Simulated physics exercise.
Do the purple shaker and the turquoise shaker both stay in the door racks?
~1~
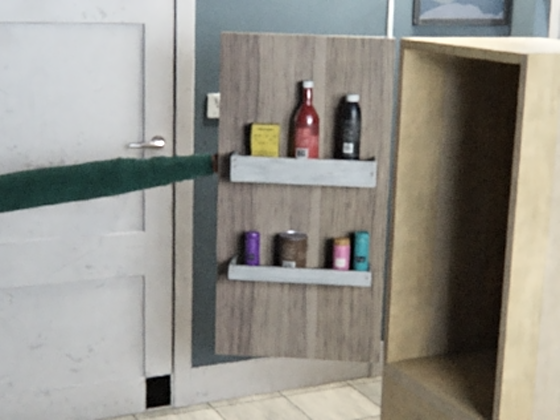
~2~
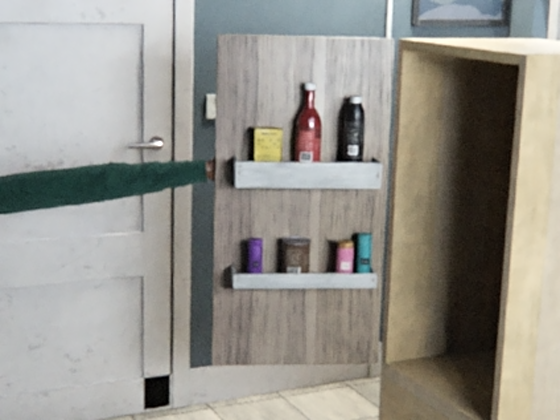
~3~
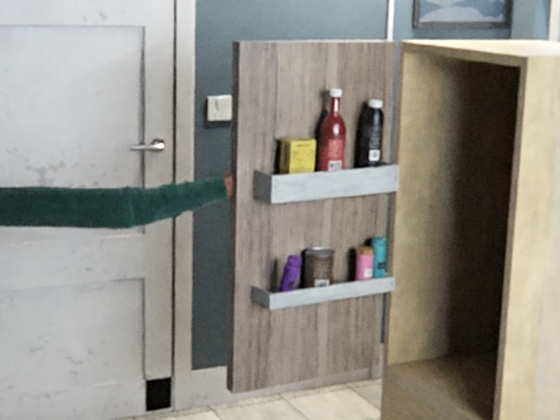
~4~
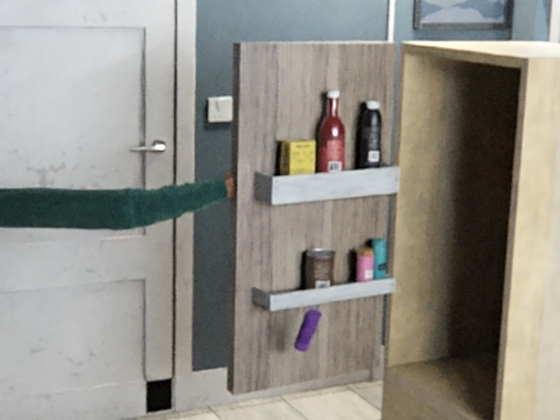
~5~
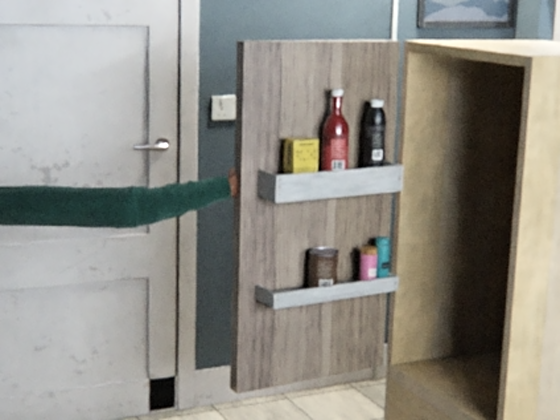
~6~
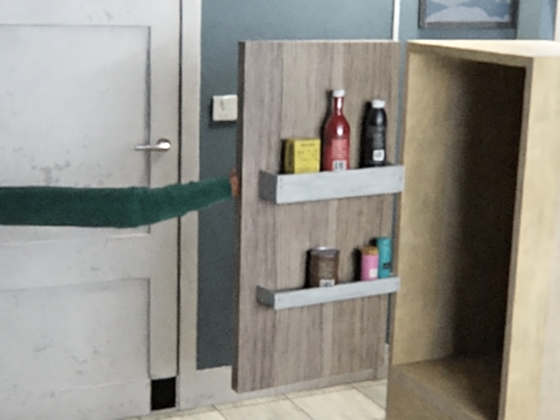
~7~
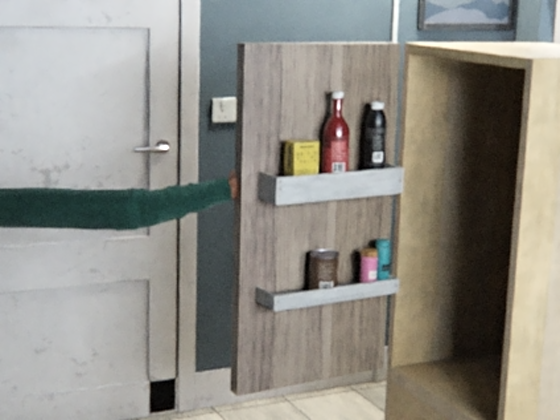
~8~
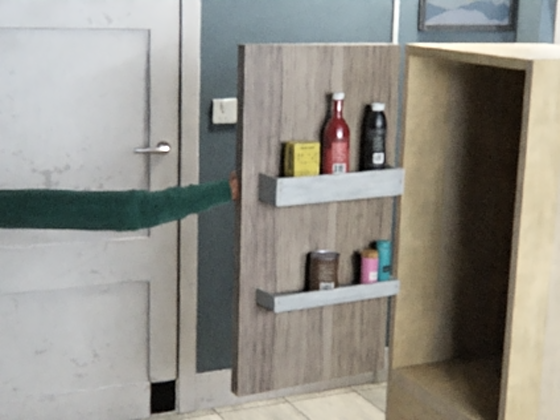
No, only the turquoise shaker stays in the lower rack. The purple one tips over the rail and falls out.
